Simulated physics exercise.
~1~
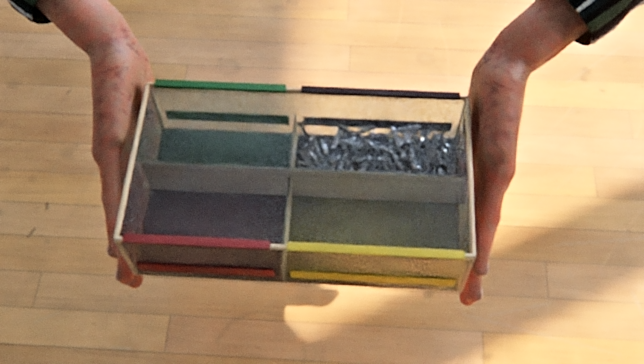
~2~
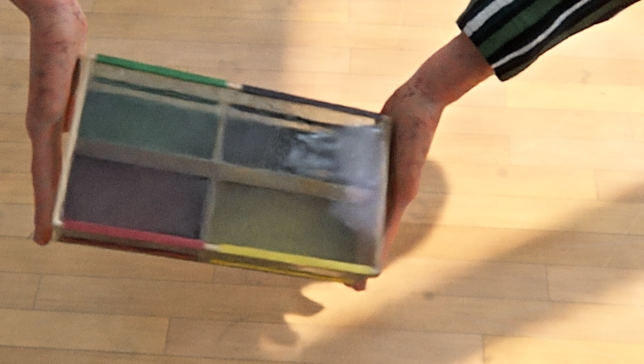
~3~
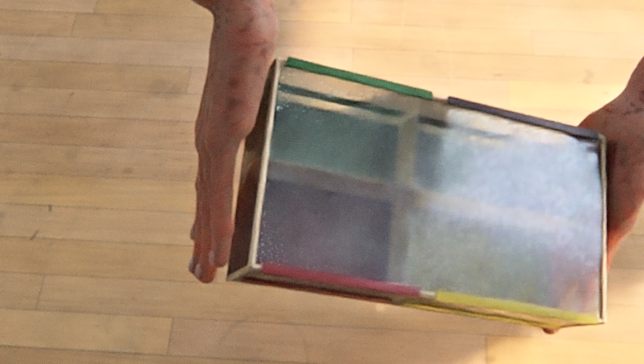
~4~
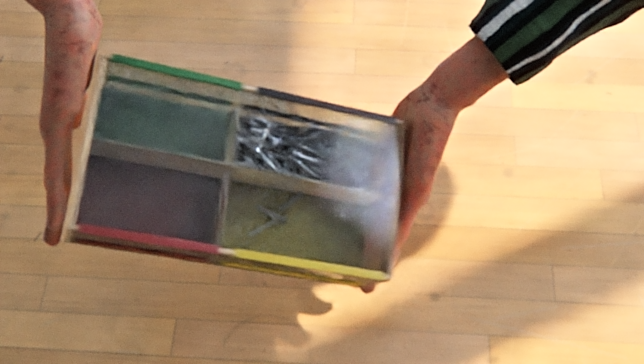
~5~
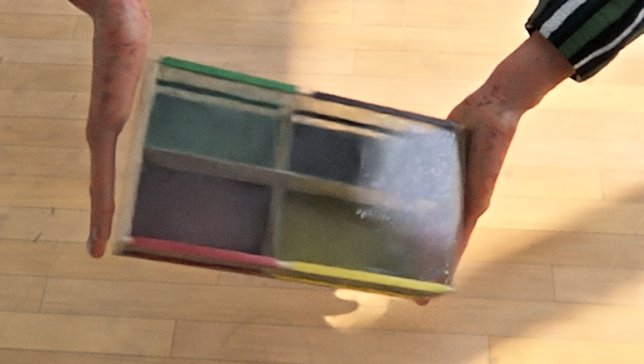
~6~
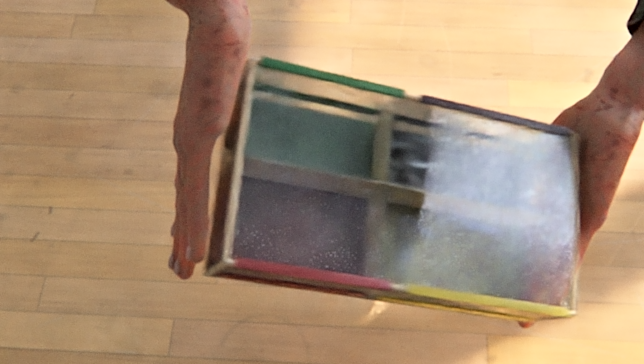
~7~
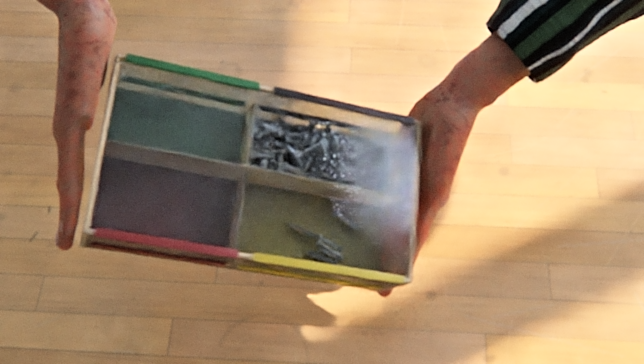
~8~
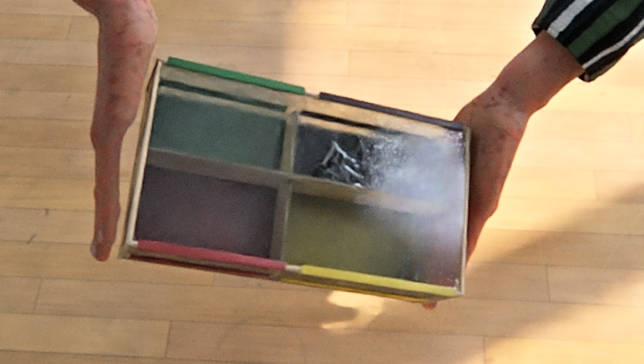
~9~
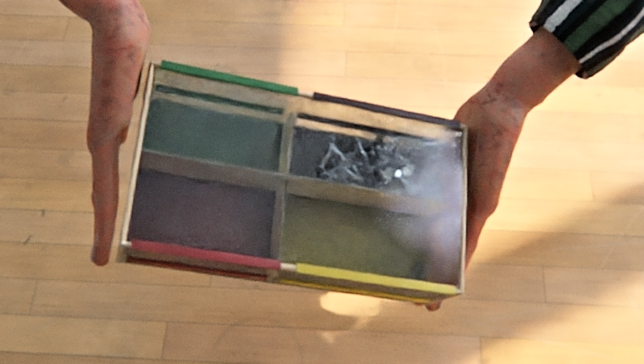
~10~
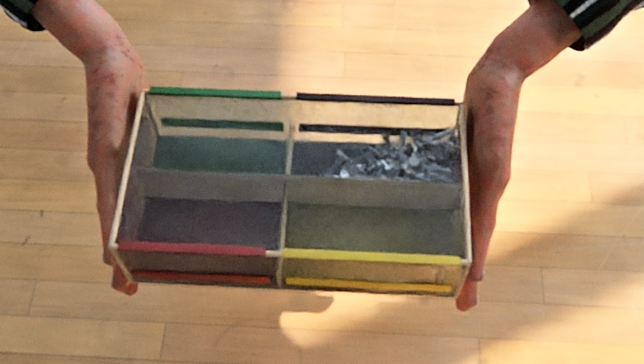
Two hands, with a striped sleeve showing at the right, hold a shallow clear-lidded box above a pale wooden floor, seen from above. Its four compartments are edged green at upper left, black at upper right, red at lower left and yellow at lower right, and a heap of silvery screws fills the black one. The hands tilt the box, right side lower, and shake it left and right several times. The screws jump and blur, a few showing in the yellow compartment. The shaking stops, the box comes back level, and nearly all the screws rest in the black compartment.
